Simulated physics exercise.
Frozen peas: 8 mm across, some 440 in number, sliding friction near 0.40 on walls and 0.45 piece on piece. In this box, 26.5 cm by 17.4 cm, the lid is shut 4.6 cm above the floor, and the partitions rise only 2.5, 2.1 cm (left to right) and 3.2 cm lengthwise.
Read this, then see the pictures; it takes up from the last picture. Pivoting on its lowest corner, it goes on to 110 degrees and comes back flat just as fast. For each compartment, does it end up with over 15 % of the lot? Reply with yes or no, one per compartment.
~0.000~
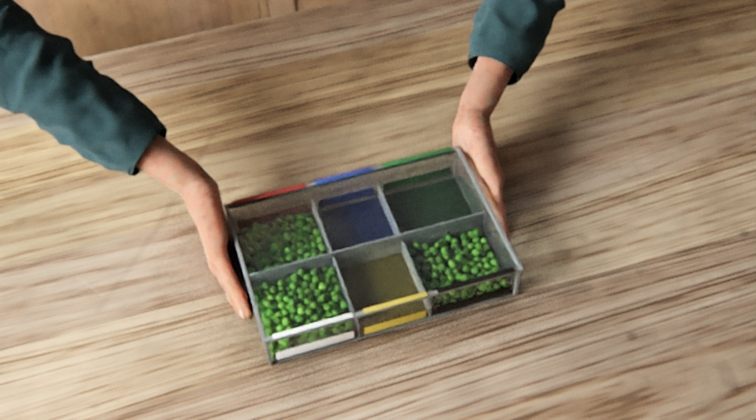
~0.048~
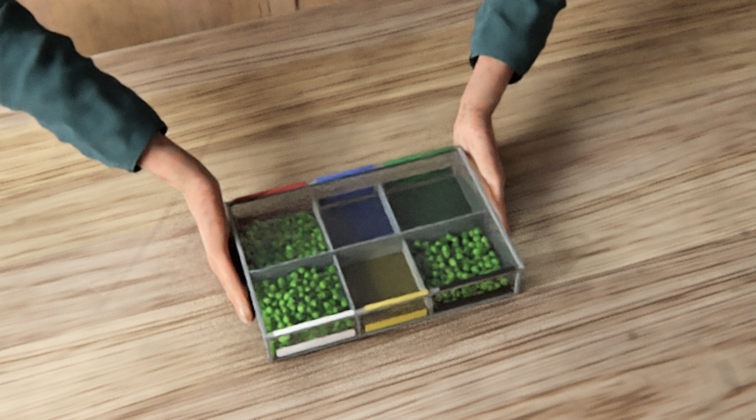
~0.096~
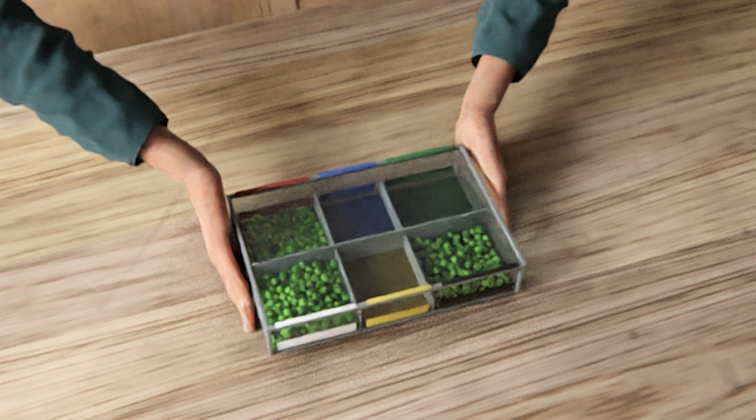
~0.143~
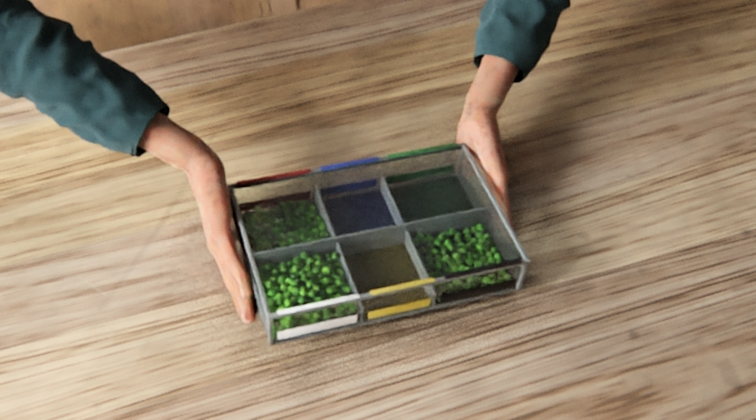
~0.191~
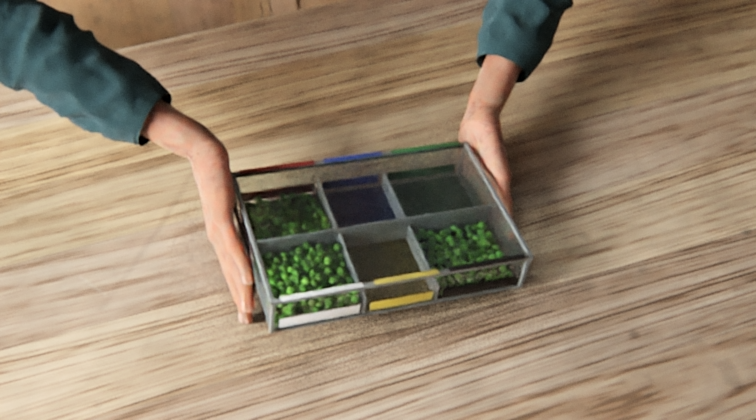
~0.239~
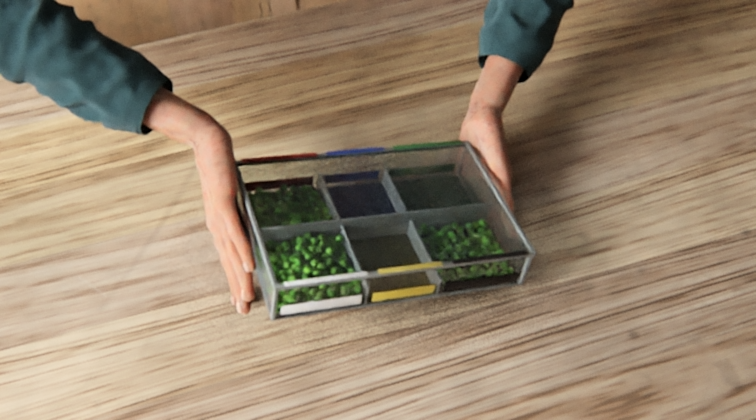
Red compartment no, blue compartment no, green compartment yes, yellow compartment no, white compartment no, black compartment yes.
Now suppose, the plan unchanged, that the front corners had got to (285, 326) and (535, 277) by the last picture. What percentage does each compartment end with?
By the end, red has 10%, blue has 0%, green has 0%, yellow has 20%, white has 35% and black has 40%.
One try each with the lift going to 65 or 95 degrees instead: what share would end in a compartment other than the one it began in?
Around 20 and 55 in a hundred, respectively.
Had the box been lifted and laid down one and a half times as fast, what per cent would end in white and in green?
Per cent - white: 5; green: 55.
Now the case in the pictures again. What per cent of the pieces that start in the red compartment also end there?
Close to 10 in a hundred.
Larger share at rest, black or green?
Green comes out ahead.
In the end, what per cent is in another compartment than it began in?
Some 75 per cent.
Then, at 1.58 s, tilt 110 degrees; red 10 %, blue 10 %, green 25 %, yellow 5 %, white 10 %, black 35 %.
Then, at 2.47 s, tilt 51 degrees; green 65 %, black 35 %.
After 3.37 s, tilt 0 degrees; green 65 %, black 35 %.
By 4.1 s all is still; red 0 %, blue 0 %, green 65 %, yellow 0 %, white 0 %, black 35 %.
